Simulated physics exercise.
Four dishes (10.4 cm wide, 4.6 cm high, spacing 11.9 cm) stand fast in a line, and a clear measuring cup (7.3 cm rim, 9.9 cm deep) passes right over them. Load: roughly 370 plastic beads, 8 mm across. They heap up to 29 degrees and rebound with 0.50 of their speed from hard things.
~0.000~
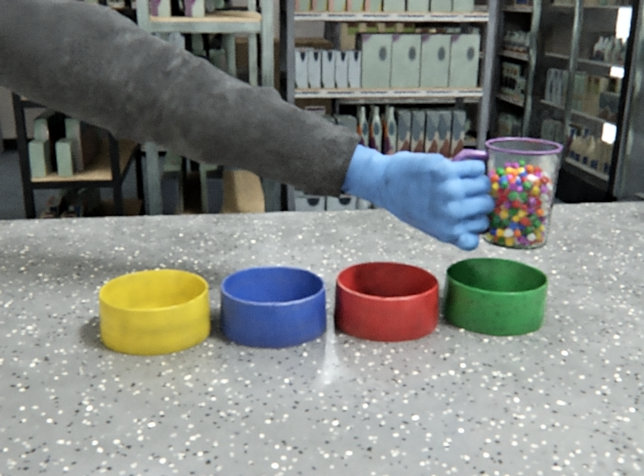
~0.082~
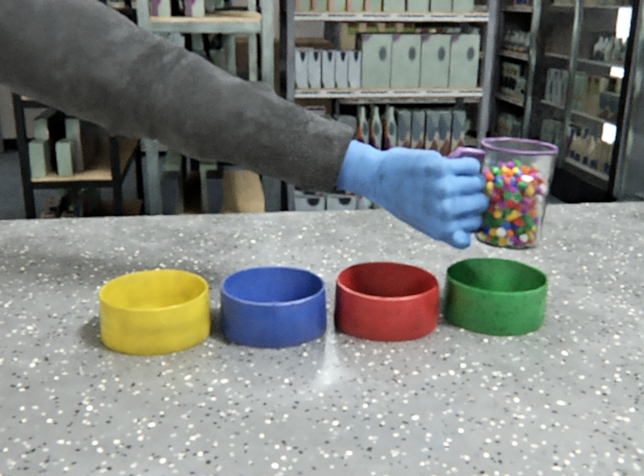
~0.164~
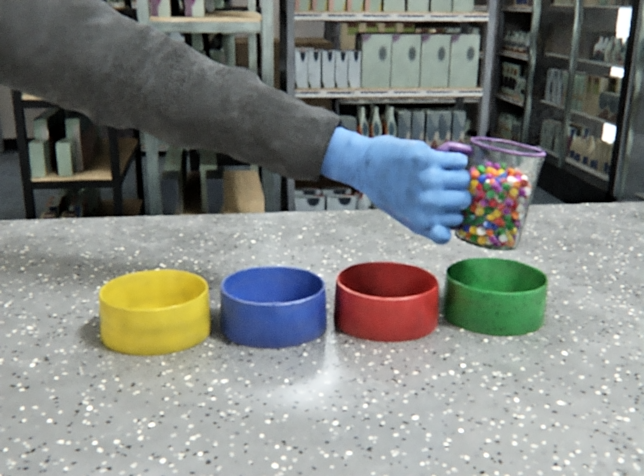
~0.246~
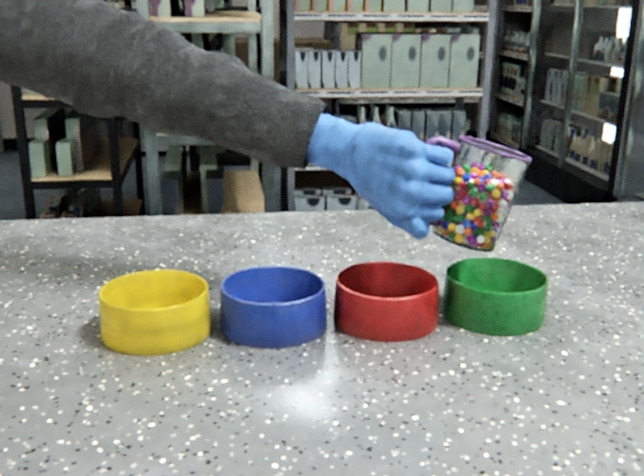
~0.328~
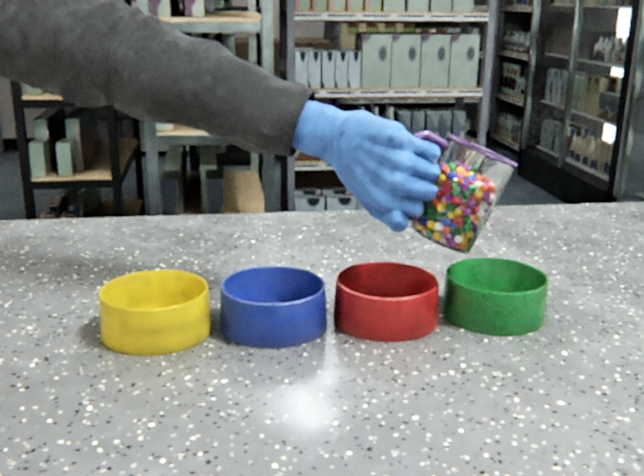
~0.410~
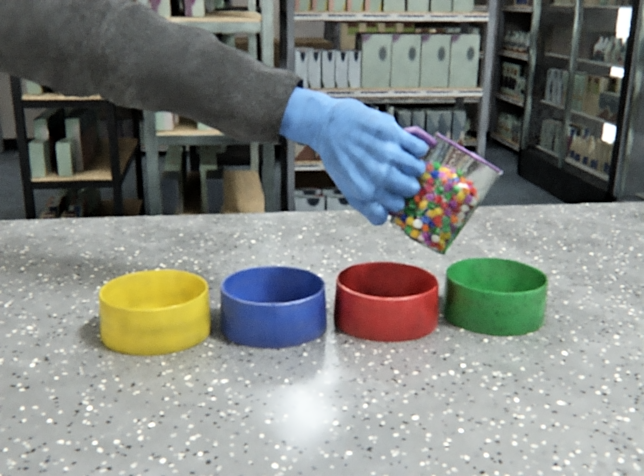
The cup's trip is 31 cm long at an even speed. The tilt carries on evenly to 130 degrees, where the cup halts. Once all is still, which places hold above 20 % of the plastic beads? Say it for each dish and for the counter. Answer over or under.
Red under, blue over, green under, yellow under, counter under.
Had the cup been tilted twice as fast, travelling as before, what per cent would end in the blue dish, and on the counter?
In that case blue 0, counter 10.
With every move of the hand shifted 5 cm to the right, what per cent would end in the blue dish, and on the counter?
Then: Blue 50, counter 30.
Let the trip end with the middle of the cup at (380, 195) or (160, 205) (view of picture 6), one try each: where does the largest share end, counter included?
Most goes to: Red; blue.
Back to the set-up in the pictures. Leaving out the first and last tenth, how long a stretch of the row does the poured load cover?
Some 6 cm.
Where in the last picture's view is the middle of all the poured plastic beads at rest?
Near (278, 305).
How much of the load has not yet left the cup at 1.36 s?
Roughly 85 per cent.
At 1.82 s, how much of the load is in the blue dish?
About 100 per cent by then.
After 0.98 s, tilt 77 degrees; cup holds 100 %.
After 1.36 s, tilt 109 degrees; cup holds 85 %, blue 15 %.
After 1.82 s, tilt 130 degrees; cup holds 0 %, blue 100 %.
At rest (2.4 s), red 0 %, blue 100 %, green 0 %, yellow 0 %, counter 0 %.
